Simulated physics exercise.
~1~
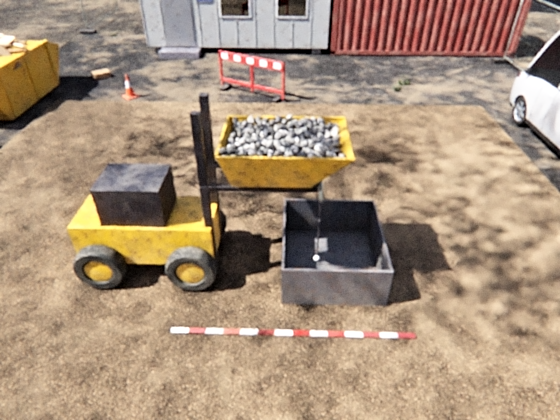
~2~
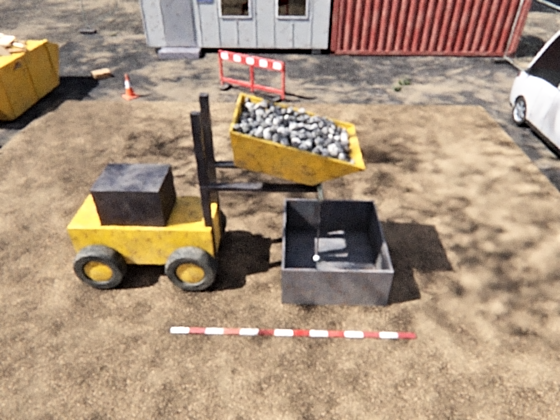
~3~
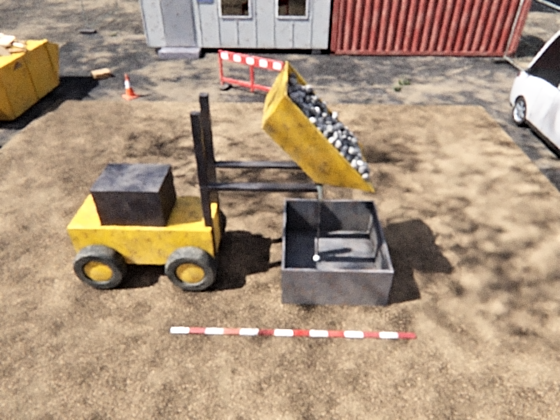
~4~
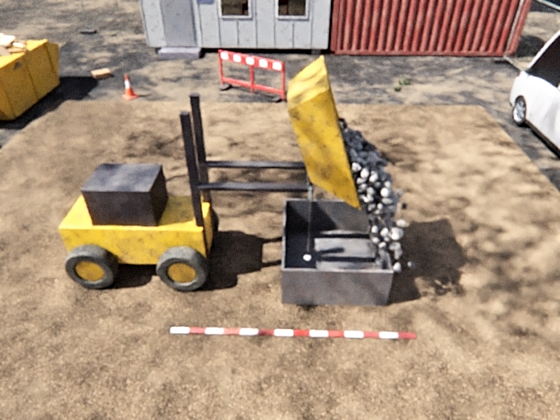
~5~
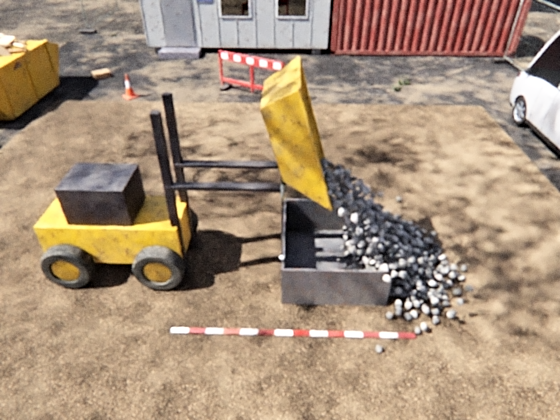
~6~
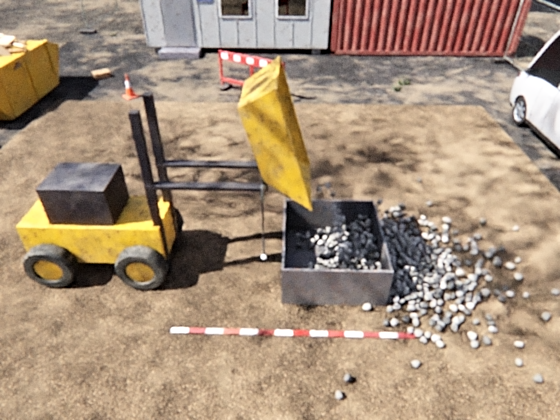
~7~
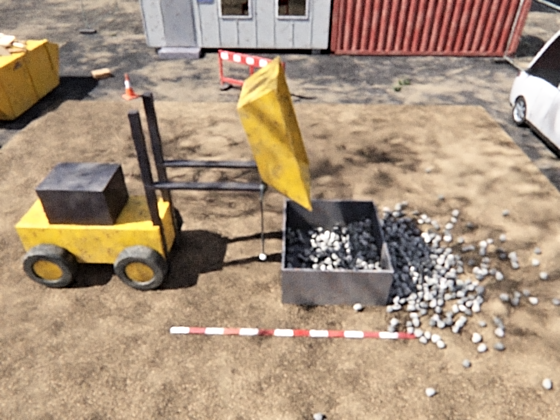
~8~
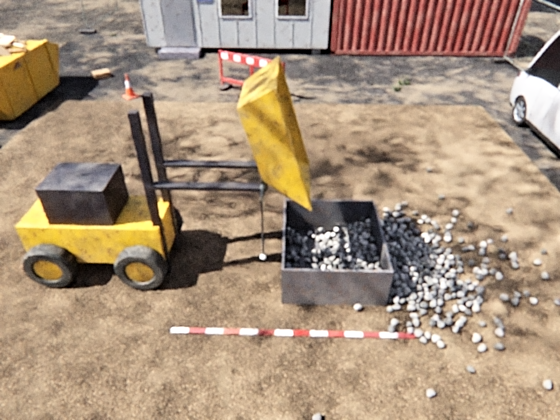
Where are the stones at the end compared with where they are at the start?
At the start the stones are heaped in the raised yellow skip. At the end they are lower and farther right, partly in the dark bin and partly scattered on the ground to its right.
